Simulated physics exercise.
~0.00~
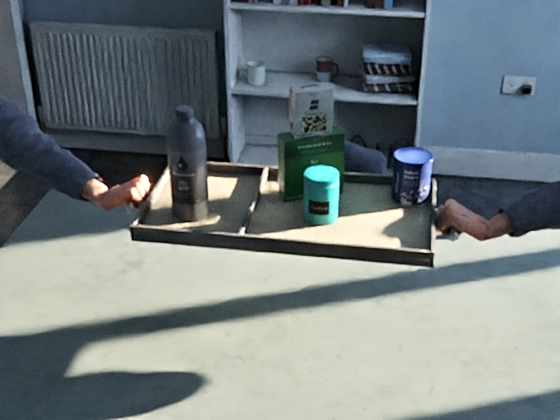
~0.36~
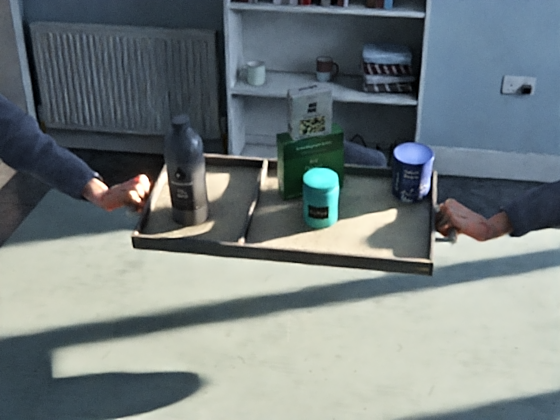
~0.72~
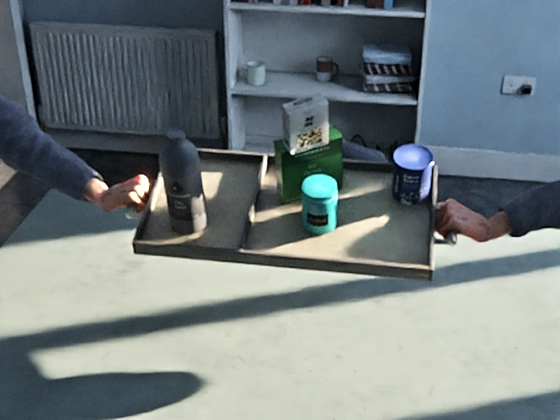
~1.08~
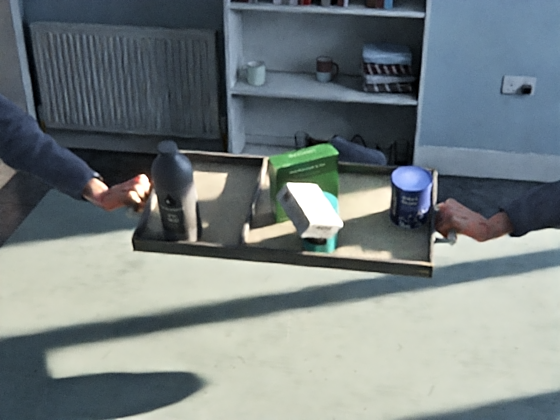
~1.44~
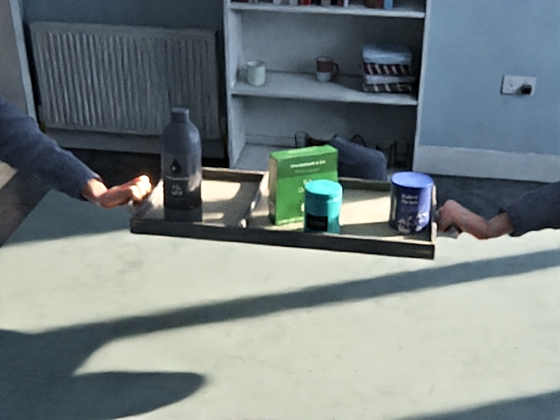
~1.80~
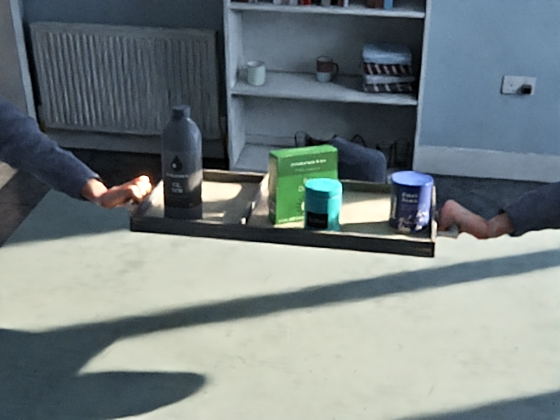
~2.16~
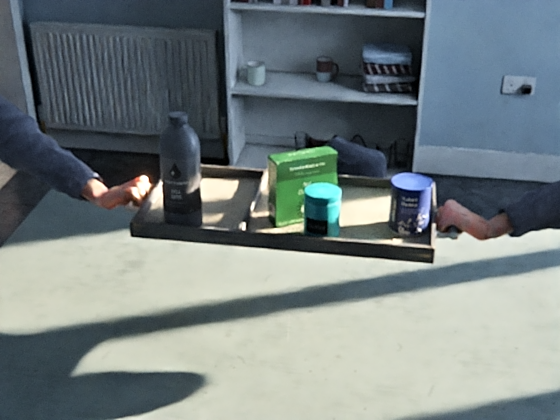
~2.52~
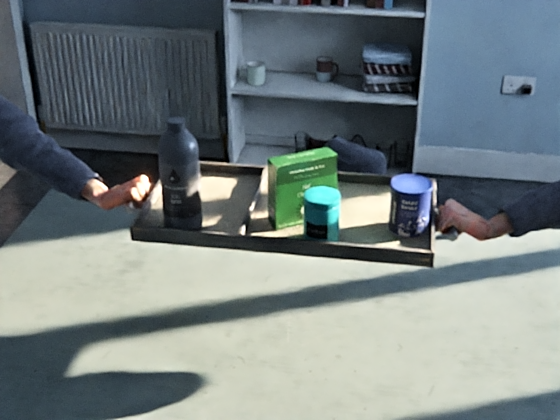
At first, two hands hold a dark-rimmed tray level in a sunlit room, carrying a grey bottle, a white packet, a green packet, a turquoise jar and a blue tin. The hands dip the near edge toward the viewer, and everything on the tray leans with it. As the tilt continues, the white packet topples forward onto its side over the turquoise jar. The tray then swings back the other way, and the white packet is gone from it. Finally the hands ease the tray back toward level, with the other four items still standing on it.
